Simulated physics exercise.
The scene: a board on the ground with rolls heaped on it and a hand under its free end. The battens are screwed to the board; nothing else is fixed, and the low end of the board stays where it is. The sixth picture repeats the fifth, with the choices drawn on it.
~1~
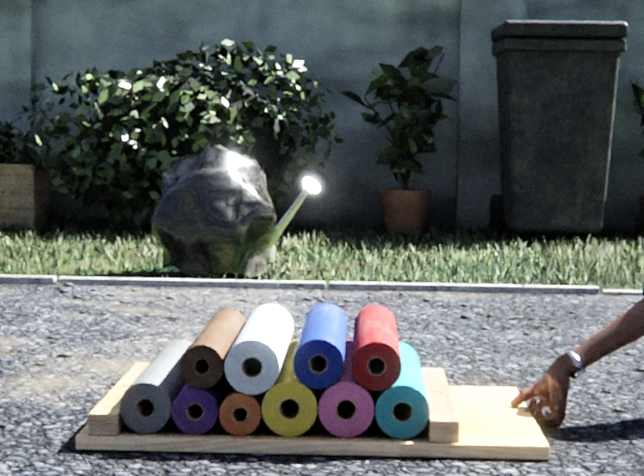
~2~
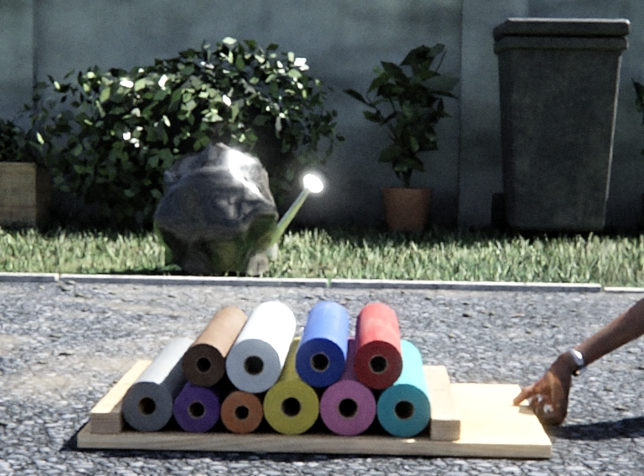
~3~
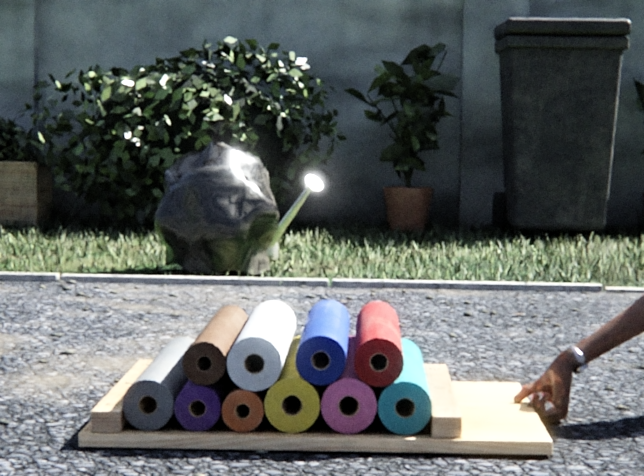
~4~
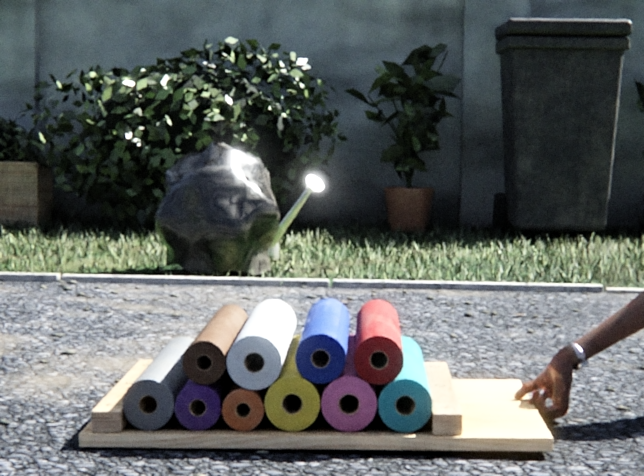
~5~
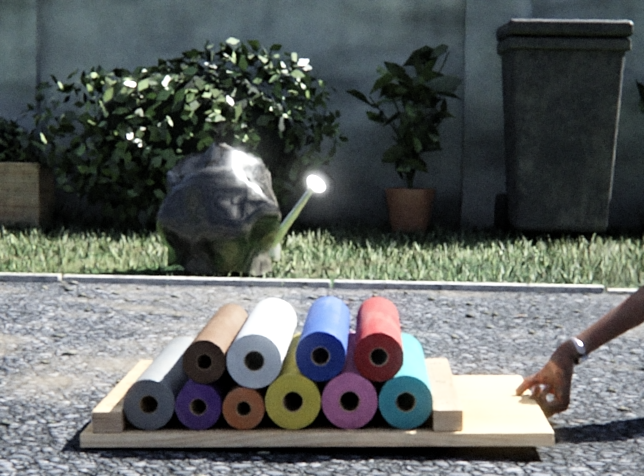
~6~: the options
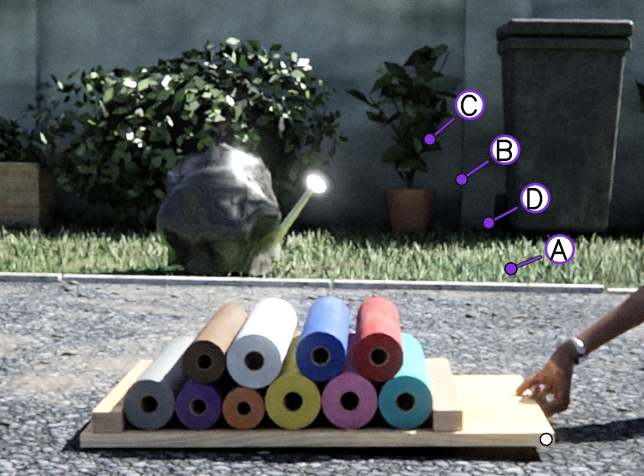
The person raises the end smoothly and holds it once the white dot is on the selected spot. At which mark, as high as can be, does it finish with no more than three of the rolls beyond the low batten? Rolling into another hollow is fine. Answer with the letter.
At most to D.
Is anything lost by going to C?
Yes.
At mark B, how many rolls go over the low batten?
With B, four.
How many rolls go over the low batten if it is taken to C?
The count is four.
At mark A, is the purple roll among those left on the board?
Yes.
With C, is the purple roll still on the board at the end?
Yes.
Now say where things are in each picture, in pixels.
In the first frame, yellow roll (290, 409); pink roll (346, 410).
In the second frame, pink roll (348, 408); turquoise roll (404, 410).
In the third frame, board (320, 402); pink roll (349, 406); turquoise roll (405, 408); grey roll (148, 405).
In the fourth frame, board (320, 401); grey roll (149, 404); purple roll (198, 407).
In the fifth frame, board (321, 398); grey roll (149, 404); purple roll (199, 407).
On the marked copy, A at (511, 269); B at (461, 180); C at (430, 139); D at (489, 223); the white dot at (546, 440).
Following D. Soon after the start, board at 17°.
Later, board at 29°.
In the end, board at 29°, none over the low batten.
As for the rest, A none over the low batten; B four over the low batten (white, brown, red, blue); C four over the low batten (white, brown, red, blue).
